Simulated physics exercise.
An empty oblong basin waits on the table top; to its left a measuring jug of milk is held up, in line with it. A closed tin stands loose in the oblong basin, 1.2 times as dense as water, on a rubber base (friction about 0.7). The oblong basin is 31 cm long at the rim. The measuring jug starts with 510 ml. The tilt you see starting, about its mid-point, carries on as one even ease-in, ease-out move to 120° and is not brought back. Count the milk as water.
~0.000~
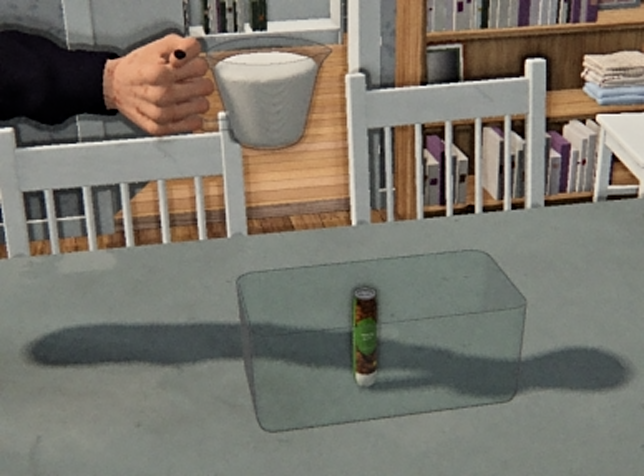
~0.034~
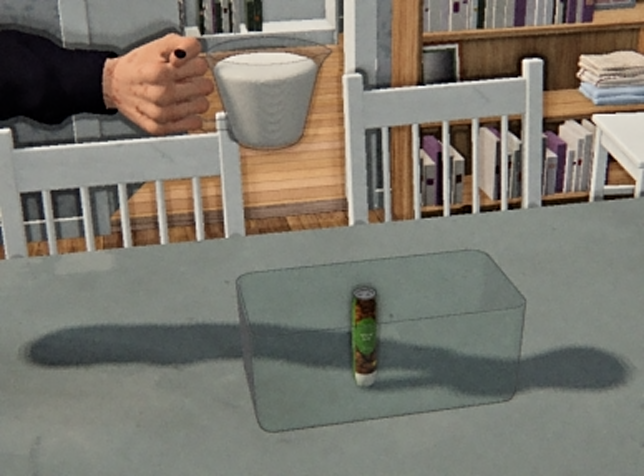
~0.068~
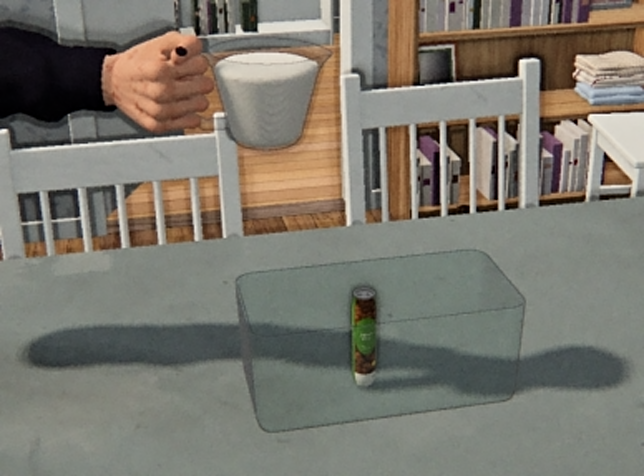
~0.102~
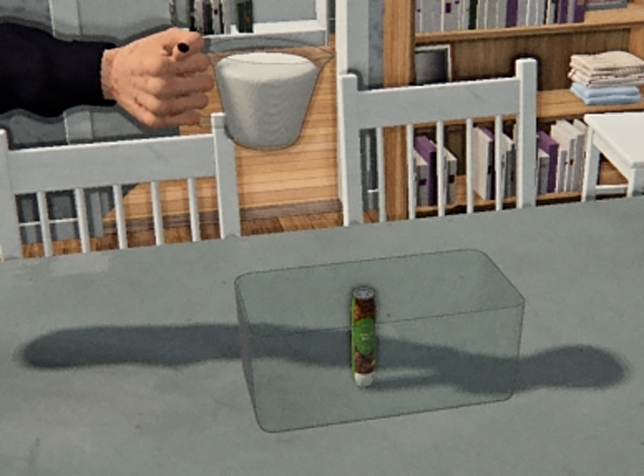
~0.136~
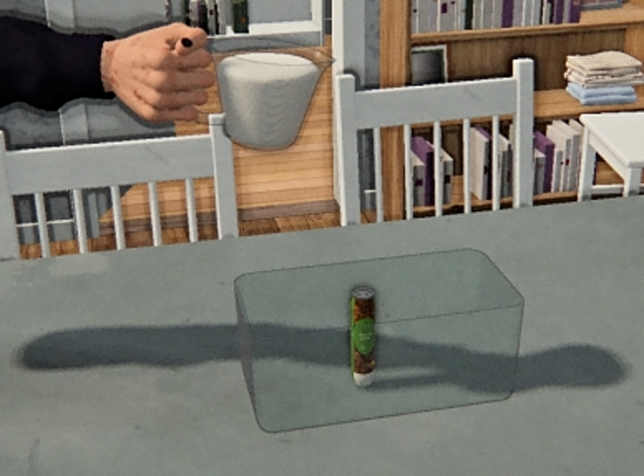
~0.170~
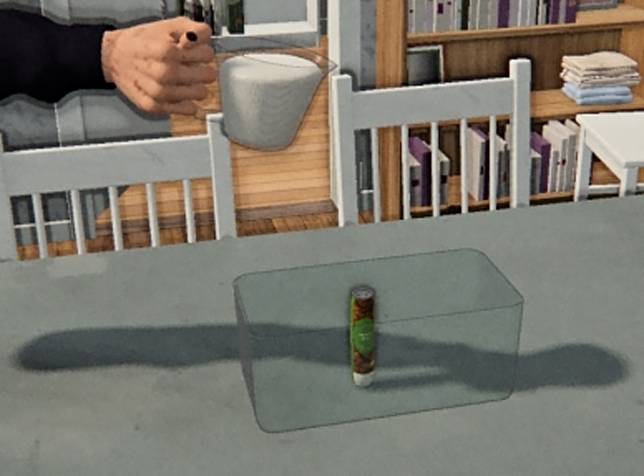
A hand slowly tilts a jug of milk slightly rightward above a table holding a clear basin.
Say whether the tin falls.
The tin stays up.
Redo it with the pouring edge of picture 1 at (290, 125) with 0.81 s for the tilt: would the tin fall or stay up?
Then it goes over.
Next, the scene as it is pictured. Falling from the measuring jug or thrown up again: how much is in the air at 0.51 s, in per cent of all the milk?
Some 46 per cent.
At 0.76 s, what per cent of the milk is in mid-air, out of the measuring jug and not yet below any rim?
Some 22 per cent.
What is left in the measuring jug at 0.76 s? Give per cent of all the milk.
About 1 per cent.
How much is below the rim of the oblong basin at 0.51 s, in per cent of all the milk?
About 4 per cent.
By 0.51 s the tilt is 84° and 51 per cent is still to pour; the tin stands where it began.
By 0.76 s the tilt is 119° and 1 per cent is still to pour; the tin stands where it began.
By 1.02 s the tilt is 120° and 0 per cent is still to pour; the tin stands where it began.
By 1.31 s the tilt is 120° and 0 per cent is still to pour; the tin stands where it began.
At rest the tin stands where it began.
